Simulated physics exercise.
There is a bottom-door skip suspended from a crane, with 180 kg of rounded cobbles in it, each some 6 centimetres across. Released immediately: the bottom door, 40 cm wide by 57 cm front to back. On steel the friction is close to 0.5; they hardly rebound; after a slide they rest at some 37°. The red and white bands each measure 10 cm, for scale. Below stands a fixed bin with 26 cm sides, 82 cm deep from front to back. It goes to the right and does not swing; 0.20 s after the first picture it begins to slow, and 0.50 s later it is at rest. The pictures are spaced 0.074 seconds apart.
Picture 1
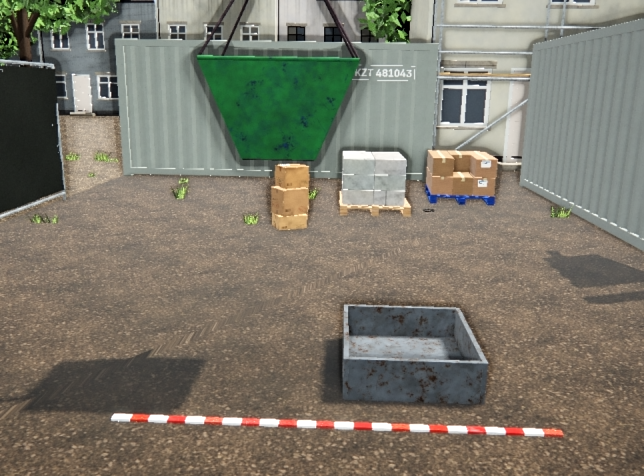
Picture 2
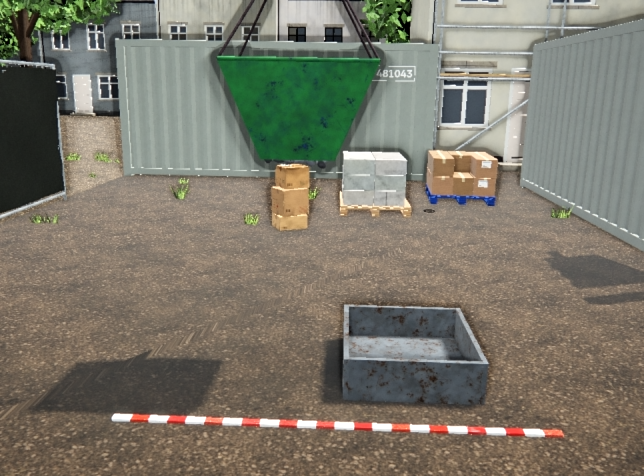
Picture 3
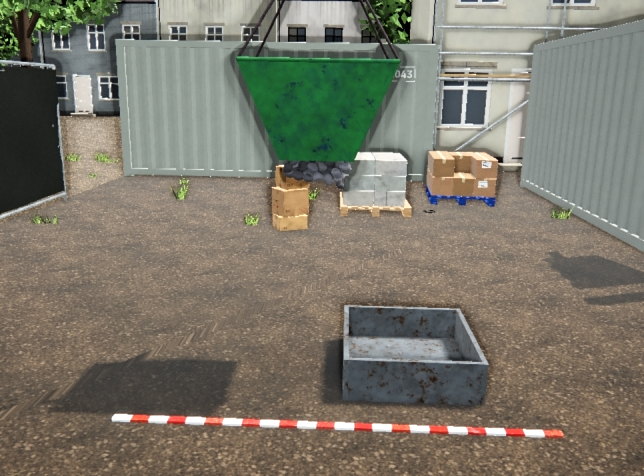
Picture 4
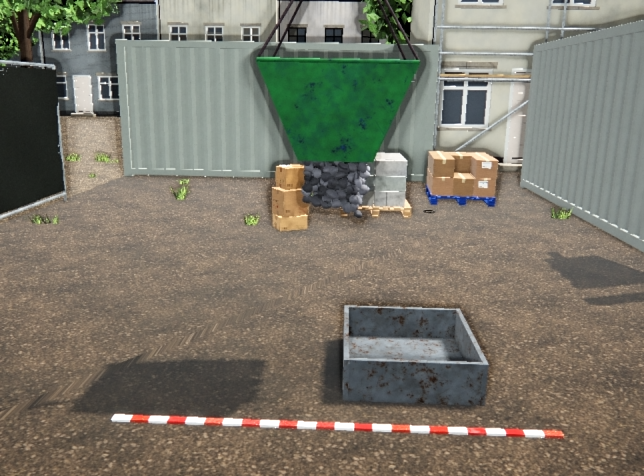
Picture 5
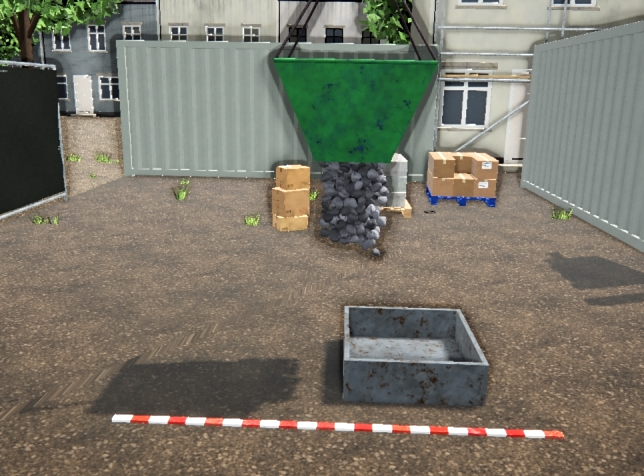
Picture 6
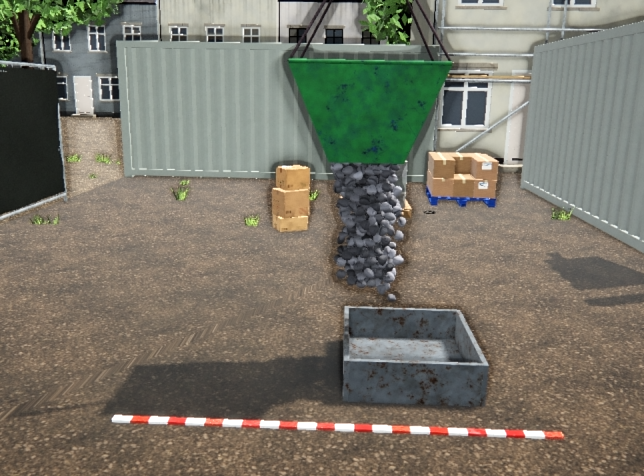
A green skip hanging from dark crane lines glides steadily to the right across a dirt yard, seen from a raised, fixed viewpoint, with grey containers and houses behind. Stacked brown boxes and a pale palletised load stand beyond an open grey box and a red-and-white striped pole on the ground. Grey cobbles emerge from the skip's underside and pour downward in a lengthening column, while its shadow slides right.
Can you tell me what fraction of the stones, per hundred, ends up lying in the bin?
I'd say around 98 in every hundred.
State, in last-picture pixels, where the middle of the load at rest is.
They end up centred close to (414, 349).
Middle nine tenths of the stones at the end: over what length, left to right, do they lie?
It covers roughly 70 centimetres from left to right.
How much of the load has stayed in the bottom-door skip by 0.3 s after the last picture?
Roughly 0 per cent is still inside.
Then, 0.3 s after the last picture, 0 % in the bottom-door skip, 100 % falling or lying in the bin; the stones farthest right are at (462, 356).
Then, 0.7 s after the last picture, 0 % in the bottom-door skip, 98 % falling or lying in the bin, 2 % falling or lying beside or right of the bin; the stones farthest right are at (502, 351).
Then, 1.3 s after the last picture, 0 % in the bottom-door skip, 98 % falling or lying in the bin, 2 % falling or lying beside or right of the bin; the stones farthest right are at (548, 369).
Then, 2.2 s after the last picture, 0 % in the bottom-door skip, 98 % falling or lying in the bin, 2 % falling or lying beside or right of the bin; the stones farthest right are at (549, 369).
Then, 4.1 s after the last picture, 0 % in the bottom-door skip, 98 % in the bin, 2 % beside or right of the bin; the stones farthest right are at (549, 369).
